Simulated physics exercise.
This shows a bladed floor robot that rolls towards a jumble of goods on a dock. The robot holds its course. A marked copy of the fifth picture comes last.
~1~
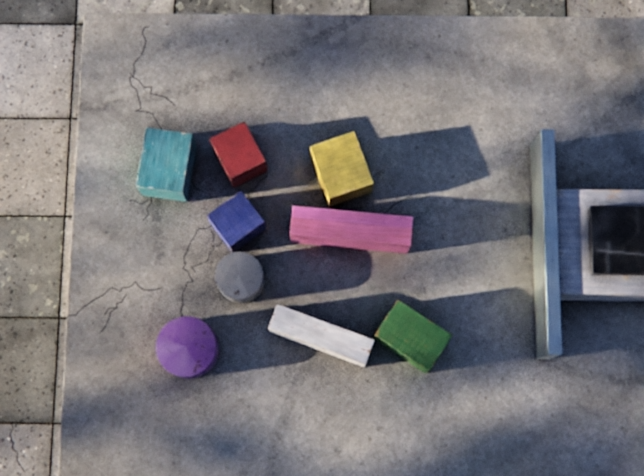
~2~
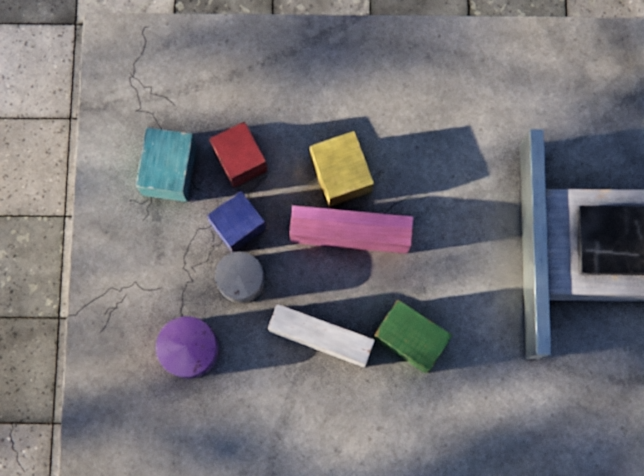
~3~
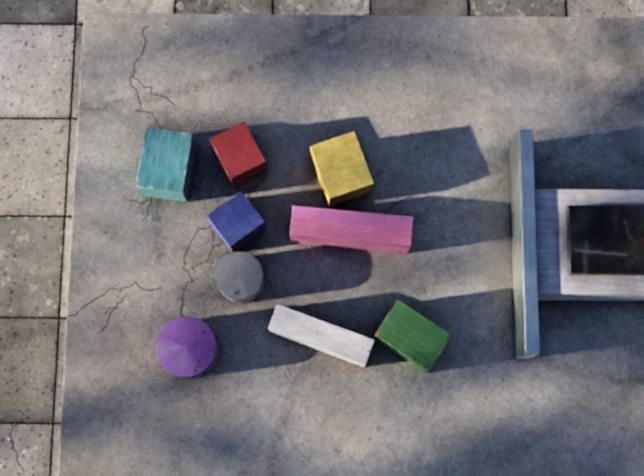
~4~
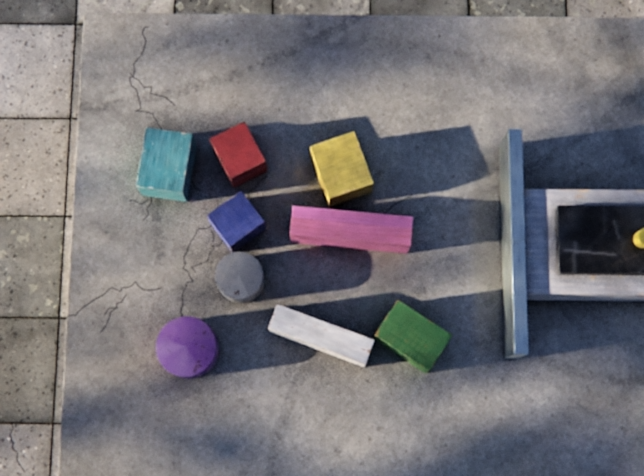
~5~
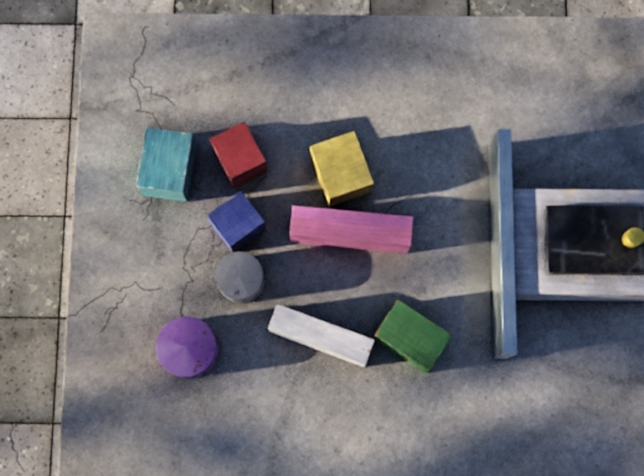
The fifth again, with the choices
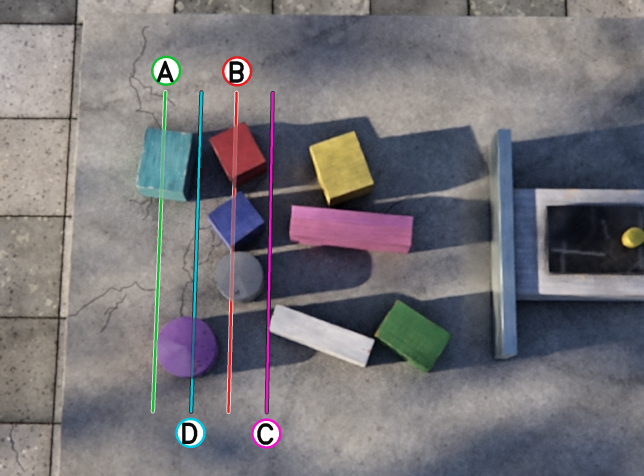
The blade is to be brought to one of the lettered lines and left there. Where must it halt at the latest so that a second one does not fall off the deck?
D is the last line within the limit.
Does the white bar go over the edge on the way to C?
By then, no.
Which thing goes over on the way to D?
It is the blue crate.
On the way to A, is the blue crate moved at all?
Yes.
On the marked copy, A at (159, 247); B at (233, 248); C at (270, 248); D at (196, 247).
Following D. Soon after the start, robot (476, 239); white bar (311, 345); green crate (349, 331).
Later, robot (363, 238); blue crate (139, 212); purple canister (174, 351).
In the end, robot (277, 237); blue crate over the edge; turquoise crate (88, 167); one fallen.
As for the rest, A drops two; B is within the limit but short; C is within the limit but short.
